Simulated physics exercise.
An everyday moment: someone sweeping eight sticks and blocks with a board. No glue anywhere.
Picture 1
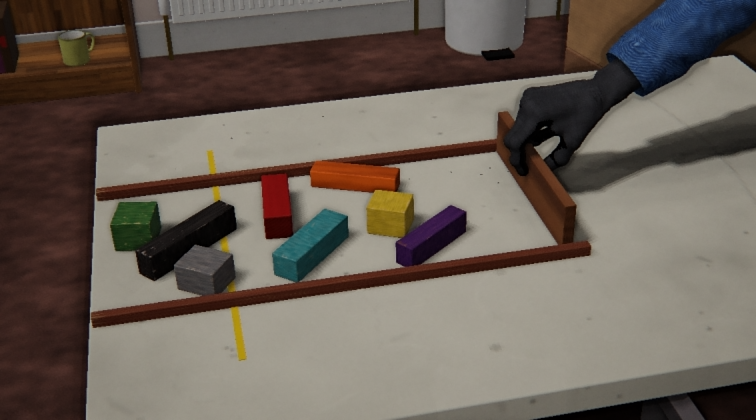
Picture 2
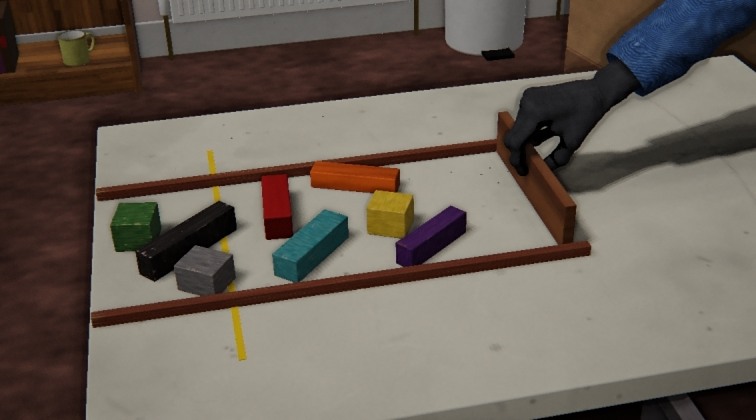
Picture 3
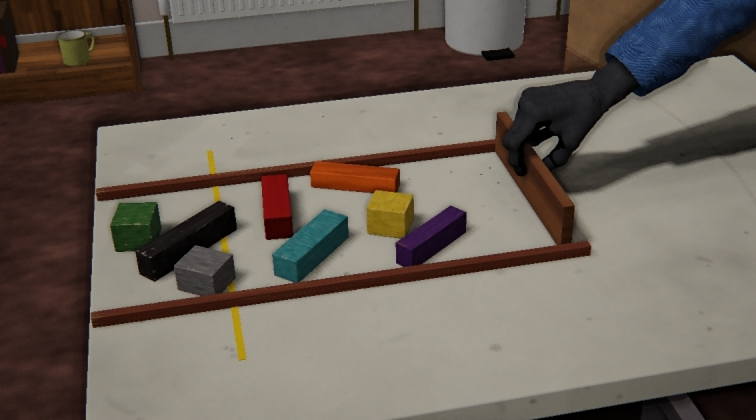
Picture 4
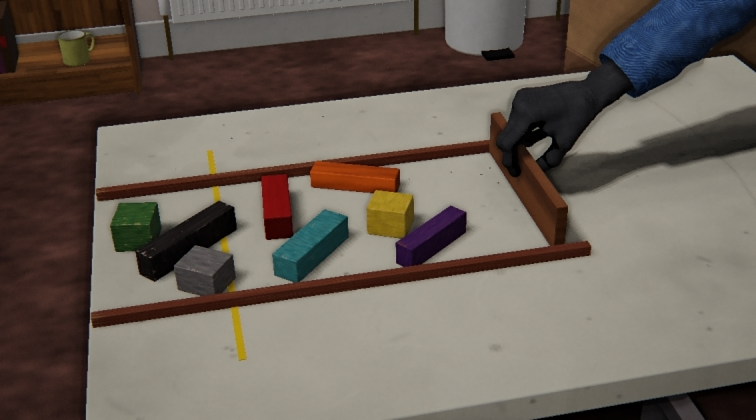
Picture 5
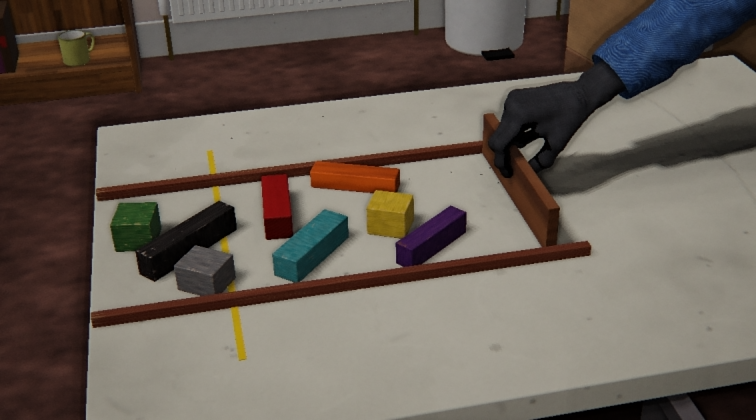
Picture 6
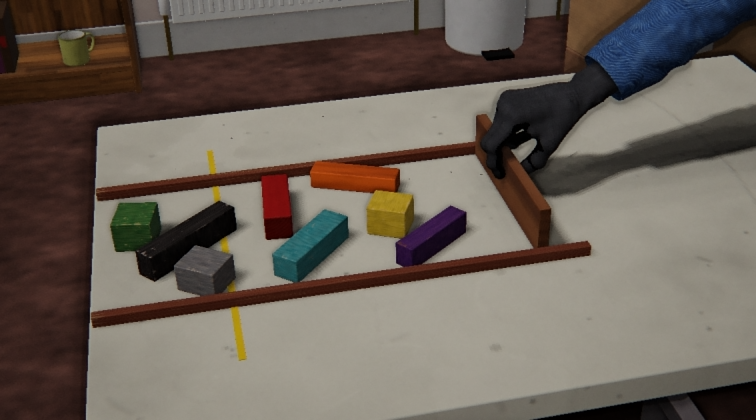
A gloved hand slides a wooden board slightly left toward eight still, colourful blocks.
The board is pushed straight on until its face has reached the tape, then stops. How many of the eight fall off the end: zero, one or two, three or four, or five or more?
Outcome: The number that fall off is zero.
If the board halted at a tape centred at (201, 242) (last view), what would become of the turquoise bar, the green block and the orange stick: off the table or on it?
The turquoise bar holds on, the green block is lost, the orange stick does not fall.
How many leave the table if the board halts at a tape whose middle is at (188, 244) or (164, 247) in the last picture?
Try by try, 2 and 3.
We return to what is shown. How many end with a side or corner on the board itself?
That makes 3.
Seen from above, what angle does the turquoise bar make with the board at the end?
About 10°.
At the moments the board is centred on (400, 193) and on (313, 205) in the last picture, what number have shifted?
The counts are 3 and 6.
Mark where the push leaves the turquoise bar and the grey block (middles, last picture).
About (183, 268), and the other about (141, 285).
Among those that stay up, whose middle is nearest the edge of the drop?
The green block ends nearest.
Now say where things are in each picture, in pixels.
The first picture shows green block (136, 226); black bar (188, 239); grey block (205, 272); board (533, 176); tape (224, 239).
The second picture shows black bar (188, 239); board (533, 176).
The third picture shows grey block (205, 272); orange stick (355, 178).
The fourth picture shows green block (136, 227); turquoise bar (312, 245).
The fifth picture shows black bar (188, 239); yellow block (390, 214).
The sixth picture shows green block (136, 227); black bar (188, 239); grey block (205, 272); board (510, 179); tape (224, 239).
Early on, none off yet; green block at rest near (136, 227); black bar at rest near (188, 239); grey block at rest near (205, 272).
Finally, the number that fall off is zero.
